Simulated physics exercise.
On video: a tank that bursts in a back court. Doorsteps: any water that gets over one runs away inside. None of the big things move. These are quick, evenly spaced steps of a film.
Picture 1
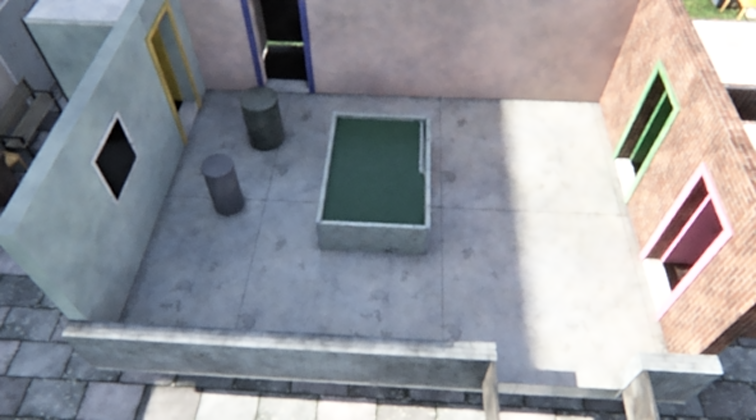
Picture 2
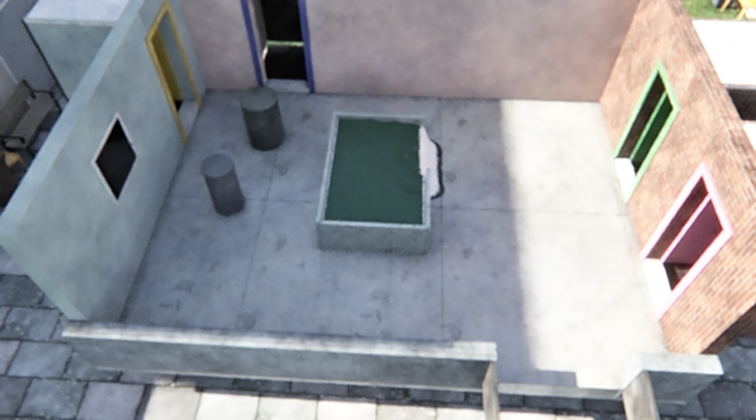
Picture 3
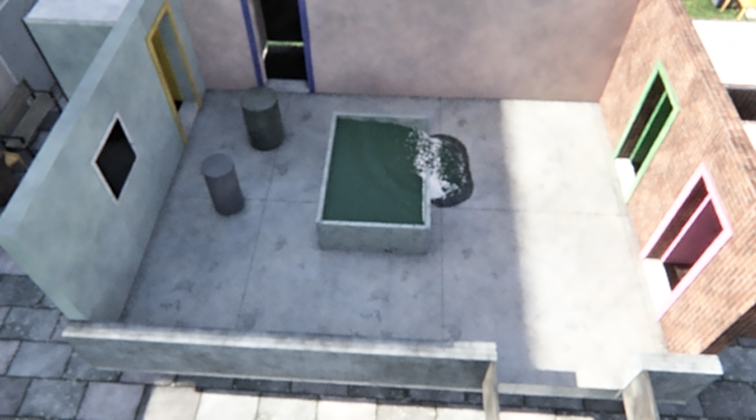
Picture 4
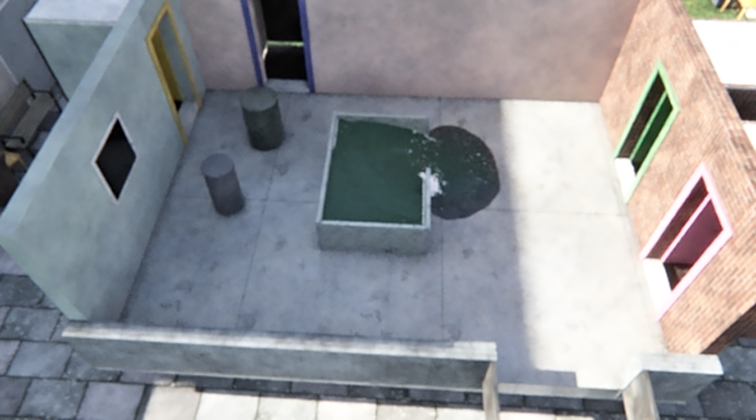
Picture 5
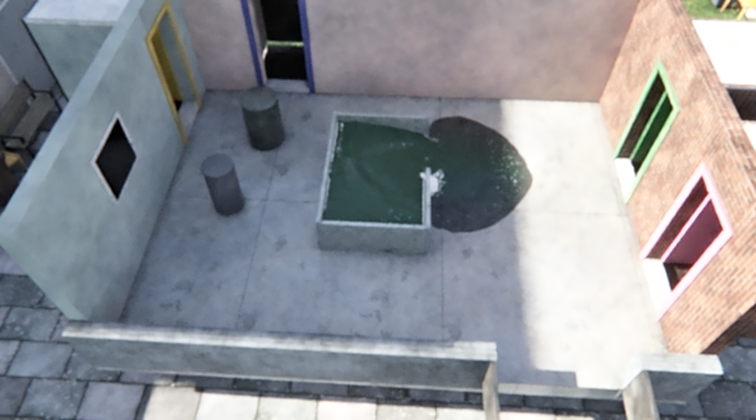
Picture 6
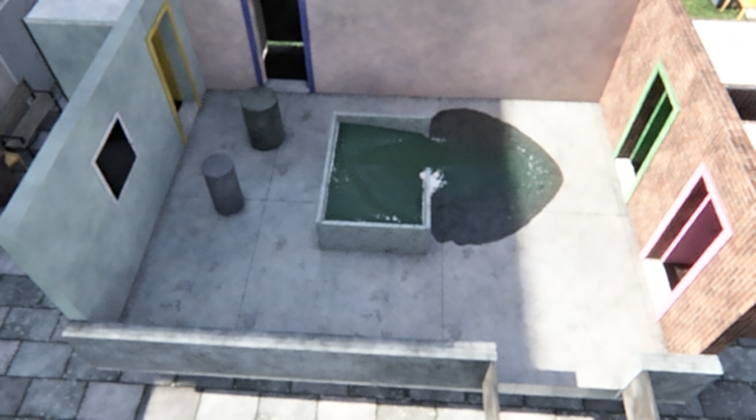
At the start, still green water fills a rectangular tank in a walled court, with two grey cylinders standing to its left. Water then bursts from the tank's right side in a white, foaming gush. It spreads rightward across the paved floor as a widening dark pool, while white froth lingers at the gap.
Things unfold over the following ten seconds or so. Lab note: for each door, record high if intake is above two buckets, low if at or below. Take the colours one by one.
Green door: High; blue door: Low; yellow door: Low; pink door: Low.
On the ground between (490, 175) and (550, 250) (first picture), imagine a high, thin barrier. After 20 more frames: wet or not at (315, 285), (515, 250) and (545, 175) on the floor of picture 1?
Taking the points in the order given, they are high and dry, inundated and inundated.
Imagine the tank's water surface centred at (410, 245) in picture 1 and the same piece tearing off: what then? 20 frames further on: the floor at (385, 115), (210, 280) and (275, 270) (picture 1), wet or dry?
Points in turn: Not reached; not reached; not reached.
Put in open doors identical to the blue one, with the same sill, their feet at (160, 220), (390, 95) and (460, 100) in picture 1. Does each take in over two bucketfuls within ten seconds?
In order, the new doors go: Undershoots, undershoots, undershoots.
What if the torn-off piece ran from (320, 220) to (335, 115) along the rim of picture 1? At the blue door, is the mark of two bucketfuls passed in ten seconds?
I'd say the blue door exceeds the limit.
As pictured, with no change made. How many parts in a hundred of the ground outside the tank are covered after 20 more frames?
Estimated share: About 35 %.
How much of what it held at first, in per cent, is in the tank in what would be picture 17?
Somewhere around 52 %, give or take.
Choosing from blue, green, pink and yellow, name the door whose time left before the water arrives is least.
My answer is the door marked green.
A moment on, water covers 25 % of the floor; the green door under two buckets in, the blue door not reached, the yellow door not reached, the pink door not reached.
Next, water covers 30 % of the floor; the green door far over two buckets in, the blue door not reached, the yellow door not reached, the pink door wet at the sill, nothing in.
Then, water covers 35 % of the floor; the green door far over two buckets in, the blue door not reached, the yellow door not reached, the pink door wet at the sill, nothing in.
Later, water covers 50 % of the floor; the green door far over two buckets in, the blue door not reached, the yellow door not reached, the pink door under two buckets in.
In the end, water covers 80 % of the floor; the green door far over two buckets in, the blue door wet at the sill, nothing in, the yellow door wet at the sill, nothing in, the pink door under two buckets in.
